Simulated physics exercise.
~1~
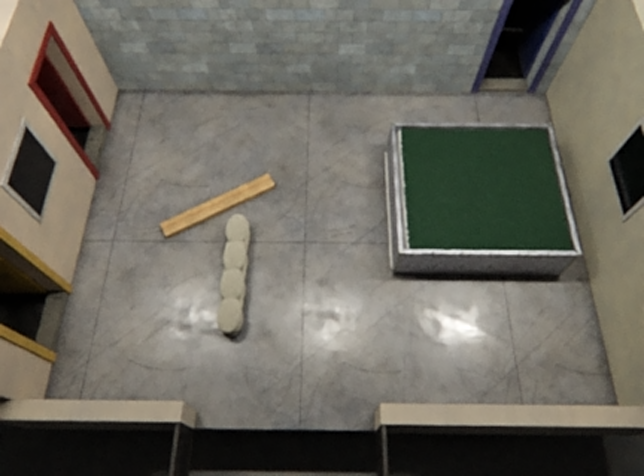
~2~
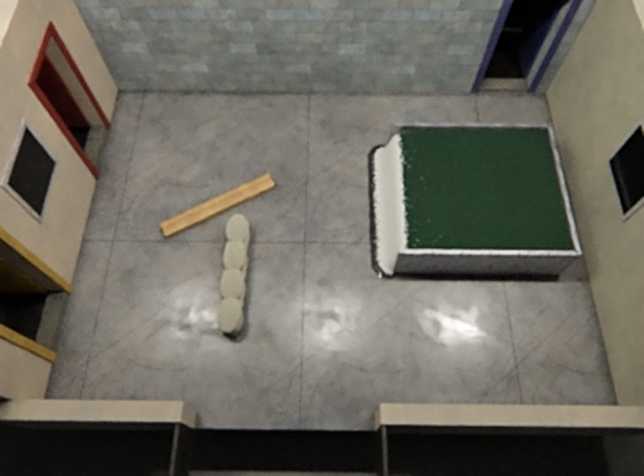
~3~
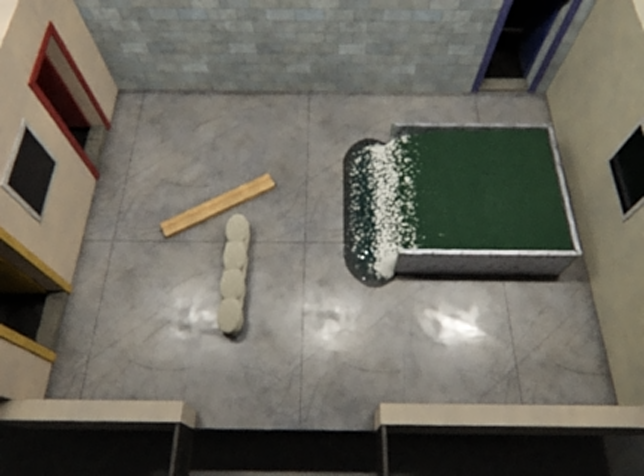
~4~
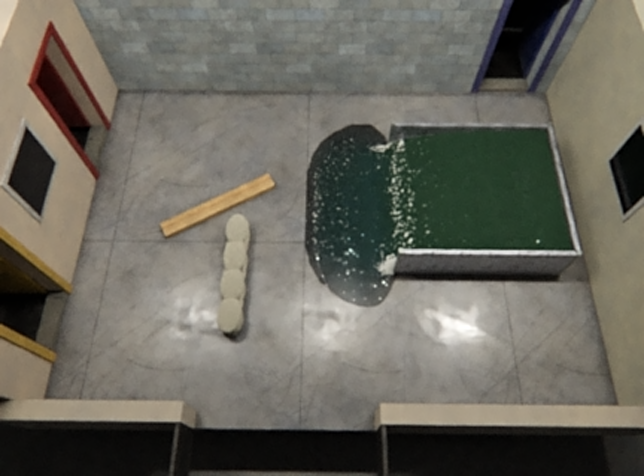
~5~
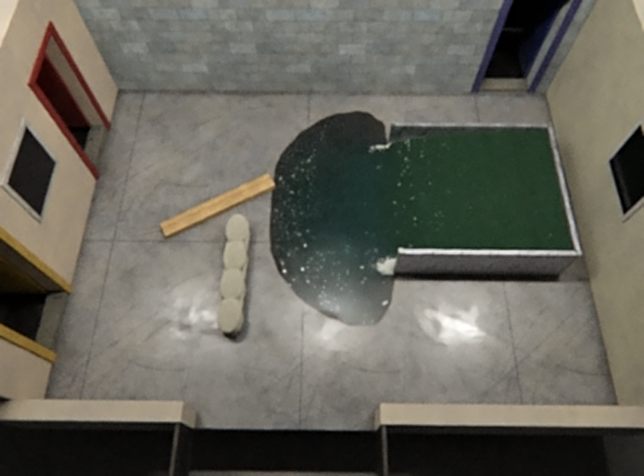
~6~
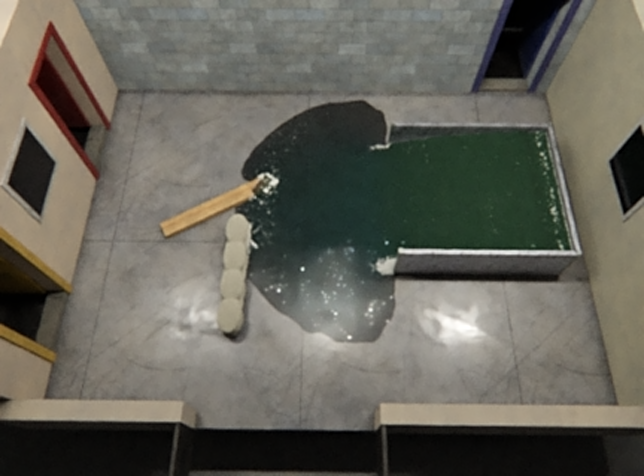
At the start, dark green water sits still in an open tank on the right of a grey-floored bay. Water then bursts from the tank's left side in white foam and spreads leftward in a widening dark pool, finally reaching the wooden plank and the row of pale rounded objects.
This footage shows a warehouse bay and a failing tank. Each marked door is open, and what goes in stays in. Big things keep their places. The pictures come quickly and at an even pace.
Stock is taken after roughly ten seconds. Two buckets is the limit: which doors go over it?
At the end, the blue door is not swamped, the yellow door is not swamped, the red door is swamped.
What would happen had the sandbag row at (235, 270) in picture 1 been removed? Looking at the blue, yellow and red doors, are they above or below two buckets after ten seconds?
Lab note - blue stays short of the line, yellow crosses the line, red crosses the line.
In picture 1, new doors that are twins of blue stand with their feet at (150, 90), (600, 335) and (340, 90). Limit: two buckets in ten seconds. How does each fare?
Door by door, it goes clears the line, misses the line, misses the line.
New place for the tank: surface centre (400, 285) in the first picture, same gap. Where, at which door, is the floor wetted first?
Looks like the door marked yellow.
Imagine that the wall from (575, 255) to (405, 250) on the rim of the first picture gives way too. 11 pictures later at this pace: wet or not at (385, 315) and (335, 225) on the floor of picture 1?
Soaked, then untouched.
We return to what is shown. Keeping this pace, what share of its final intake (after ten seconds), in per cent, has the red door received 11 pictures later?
Around 0 in a hundred.
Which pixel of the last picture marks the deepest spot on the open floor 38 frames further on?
My best guess is roughly (49, 380).
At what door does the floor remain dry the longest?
It would be the one in blue.
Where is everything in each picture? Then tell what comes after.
In the first frame, still water in the open tank at (479, 187).
In the second frame, the front is at (385, 148), out from the gap at (395, 202).
In the third frame, the front is at (364, 145), out from the gap at (394, 203).
In the fourth frame, water pours out at (394, 203) and has run to (339, 136).
In the fifth frame, the front is at (301, 139), out from the gap at (394, 204).
In the sixth frame, water pours out at (394, 204) and has run to (250, 165).
A moment on, water covers 40 % of the floor; the blue door not reached, the yellow door not reached, the red door not reached.
Next, water covers 55 % of the floor; the blue door not reached, the yellow door wet at the sill, nothing in, the red door under two buckets in.
Then, water covers 65 % of the floor; the blue door not reached, the yellow door wet at the sill, nothing in, the red door over two buckets in.
Later, water covers 70 % of the floor; the blue door not reached, the yellow door under two buckets in, the red door far over two buckets in.
In the end, water covers 95 % of the floor; the blue door wet at the sill, nothing in, the yellow door under two buckets in, the red door far over two buckets in.
